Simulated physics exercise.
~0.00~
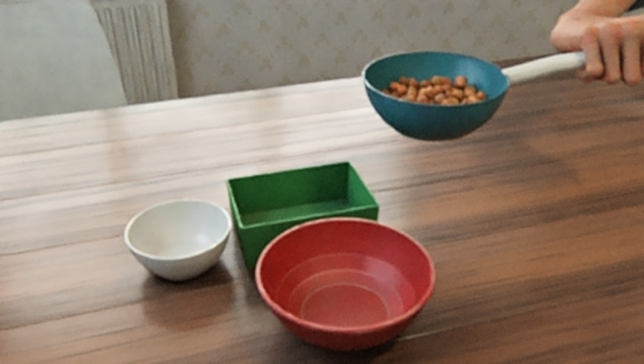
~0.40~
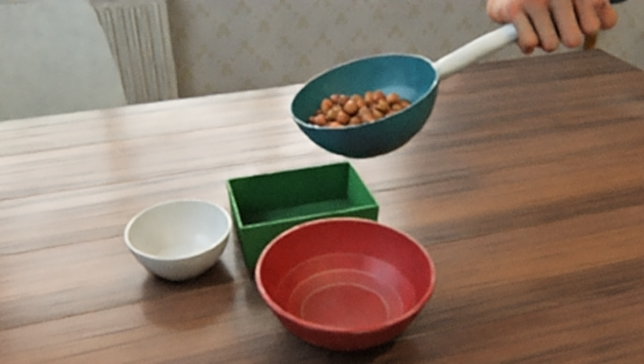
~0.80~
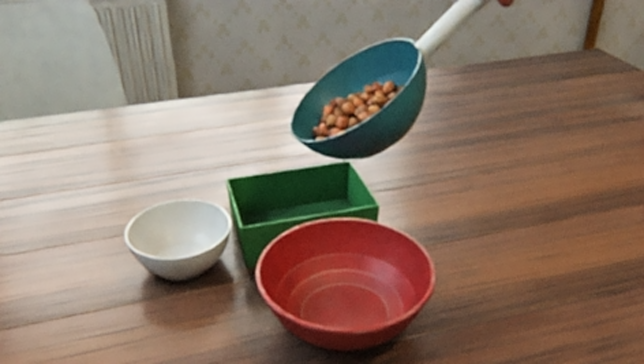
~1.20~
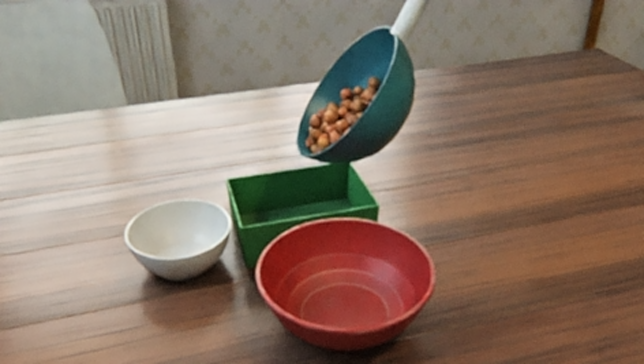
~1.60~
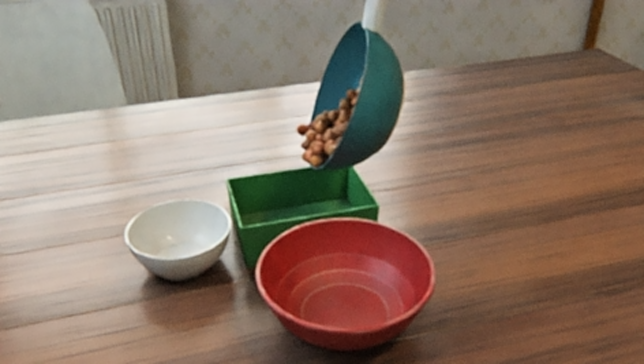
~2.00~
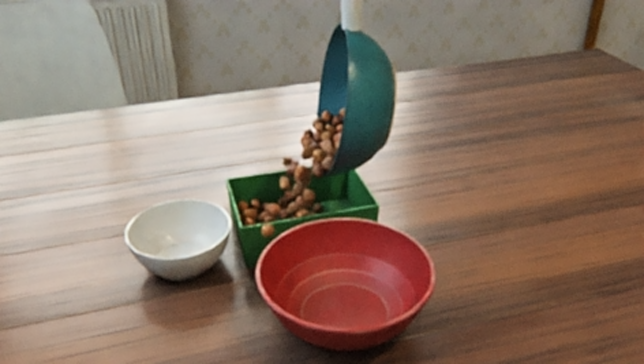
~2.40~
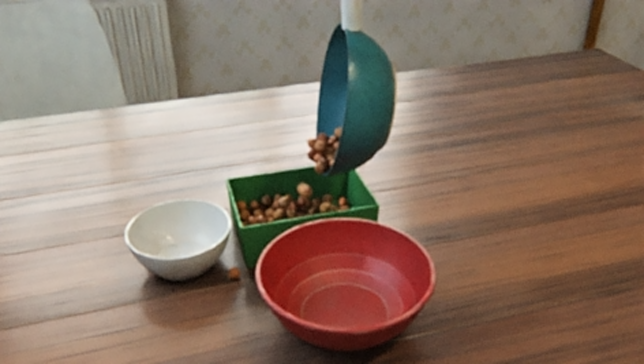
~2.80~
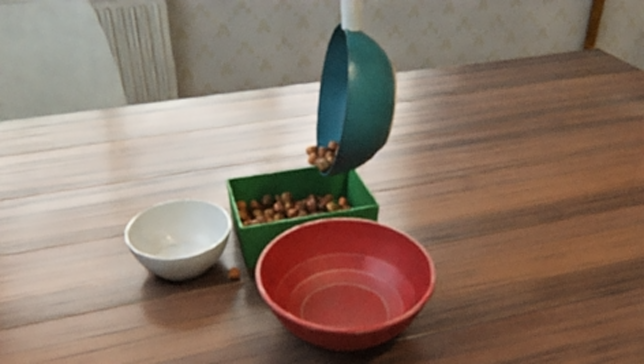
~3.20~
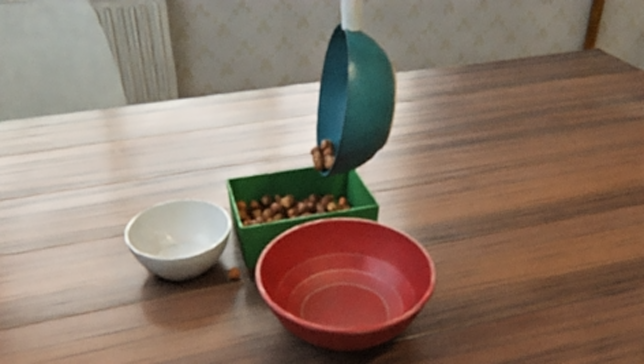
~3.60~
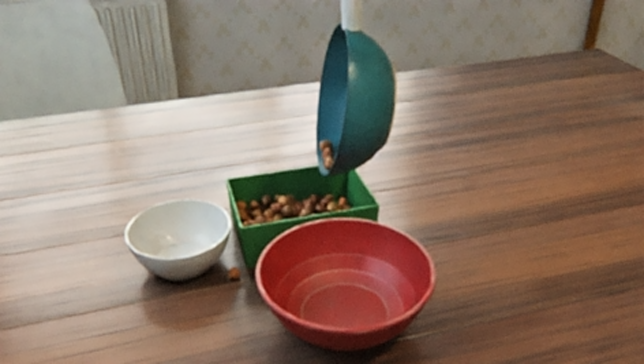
Hand tilting a blue bowl of hazelnuts over a table, pouring nearly all into a green tin, one landing on the wood.
